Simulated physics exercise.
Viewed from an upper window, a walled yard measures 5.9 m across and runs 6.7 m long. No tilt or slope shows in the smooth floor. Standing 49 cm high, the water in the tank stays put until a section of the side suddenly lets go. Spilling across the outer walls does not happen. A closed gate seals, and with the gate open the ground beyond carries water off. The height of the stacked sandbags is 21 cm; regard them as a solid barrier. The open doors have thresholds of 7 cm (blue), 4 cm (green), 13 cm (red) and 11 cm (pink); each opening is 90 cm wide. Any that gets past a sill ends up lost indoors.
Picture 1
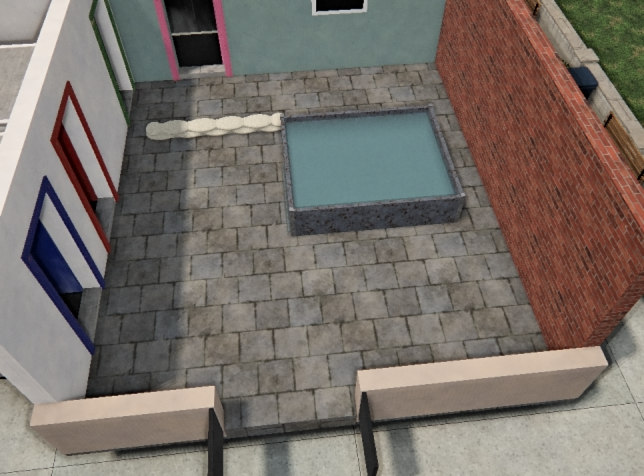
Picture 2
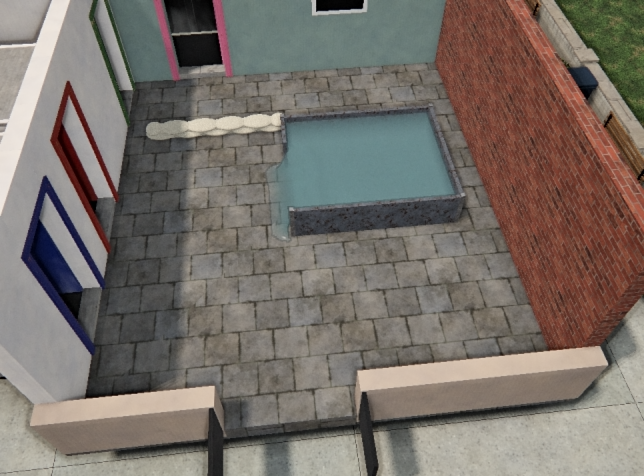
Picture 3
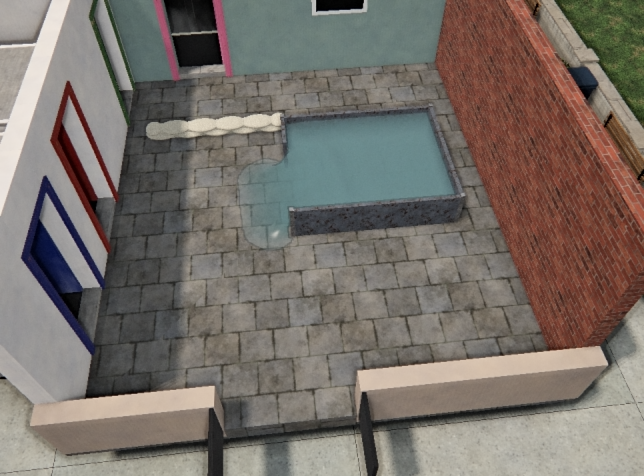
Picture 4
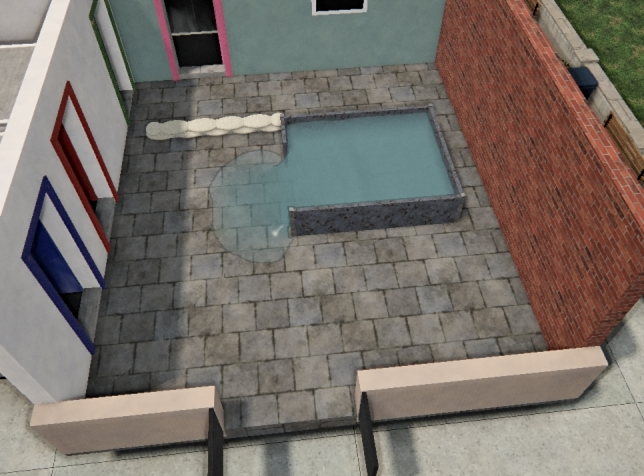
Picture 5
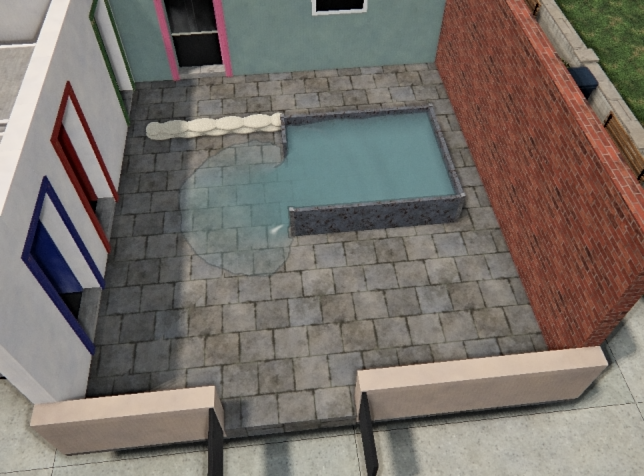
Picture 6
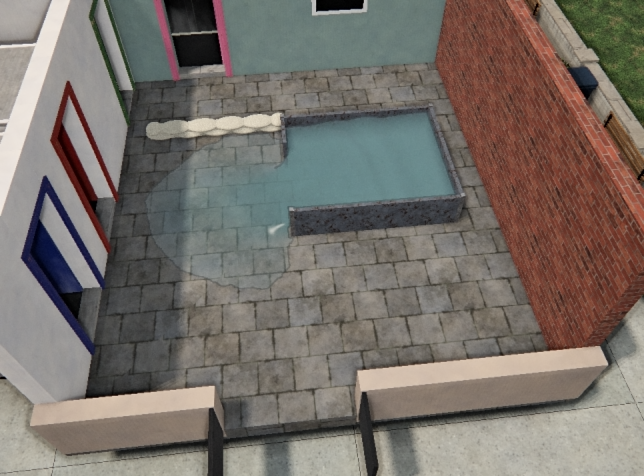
A walled paved yard with a raised tank of water, its left side opening and water spreading leftward across the grey paving.
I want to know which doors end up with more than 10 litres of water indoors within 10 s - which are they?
The blue door: More than that; the green door: More than that; the red door: More than that; the pink door: That much or less.
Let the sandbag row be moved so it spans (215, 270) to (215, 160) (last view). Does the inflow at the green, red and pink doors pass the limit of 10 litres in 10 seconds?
Well, the green one is more than allowed, the red one is within bounds, and the pink one is within bounds.
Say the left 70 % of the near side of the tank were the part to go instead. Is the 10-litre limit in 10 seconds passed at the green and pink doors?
Against that limit: Green under, pink below.
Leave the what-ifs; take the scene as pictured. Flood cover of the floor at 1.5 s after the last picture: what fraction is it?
I'd say around 30 % is wet.
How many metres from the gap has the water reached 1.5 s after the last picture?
That works out near 4.2 m.
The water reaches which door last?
It's the pink door that comes last.
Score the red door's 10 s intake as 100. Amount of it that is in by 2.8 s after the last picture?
Around 85 percent.
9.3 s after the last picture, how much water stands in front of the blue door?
8.5 cm.
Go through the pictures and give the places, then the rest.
The tank at (366, 158) is whole and still, 49 cm deep, in the first frame.
Water pours out at (291, 191) and has run 0.8 m, to (283, 237); typically 9 cm deep outside, 49 cm at the tank's back, in the second frame.
Water pours out at (291, 193) and has run 1.0 m, to (260, 242); typically 9 cm deep outside, 49 cm at the tank's back, in the third frame.
Water pours out at (291, 193) and has run 1.3 m, to (223, 239); typically 7 cm deep outside, 49 cm at the tank's back, in the fourth frame.
The front is at (186, 187), 1.7 m from the gap at (291, 194); 3.1 m2 of floor is under water; 49 cm left at the back of the tank, in the fifth frame.
The front is at (151, 204), 2.2 m from the gap at (291, 193); 4.3 m2 of floor is under water; 49 cm left at the back of the tank, in the sixth frame.
Then, 0.7 s after the last picture water covers 25 % of the floor and is deepest (26 cm) near (277, 205); blue door not reached, green door not reached, red door 25 cm at the sill, 13 L in, pink door not reached.
Then, 1.5 s after the last picture water covers 30 % of the floor and is deepest (27 cm) near (113, 227); blue door 17 cm at the sill, 9 L in, green door 3 cm at the sill, 0 L in, red door 27 cm at the sill, 60 L in, pink door not reached.
Then, 2.8 s after the last picture water covers 40 % of the floor and is deepest (28 cm) near (84, 410); blue door 15 cm at the sill, 54 L in, green door 7 cm at the sill, 2 L in, red door 22 cm at the sill, 130 L in, pink door 7 cm at the sill, 0 L in.
Then, 5.3 s after the last picture water covers 80 % of the floor and is deepest (14 cm) near (89, 382); blue door 12 cm at the sill, 86 L in, green door 6 cm at the sill, 14 L in, red door 12 cm at the sill, 156 L in, pink door 6 cm at the sill, 0 L in.
Then, 9.3 s after the last picture water covers 95 % of the floor and is deepest (10 cm) near (84, 410); blue door 9 cm at the sill, 114 L in, green door 4 cm at the sill, 22 L in, red door 8 cm at the sill, 157 L in, pink door 4 cm at the sill, 0 L in.
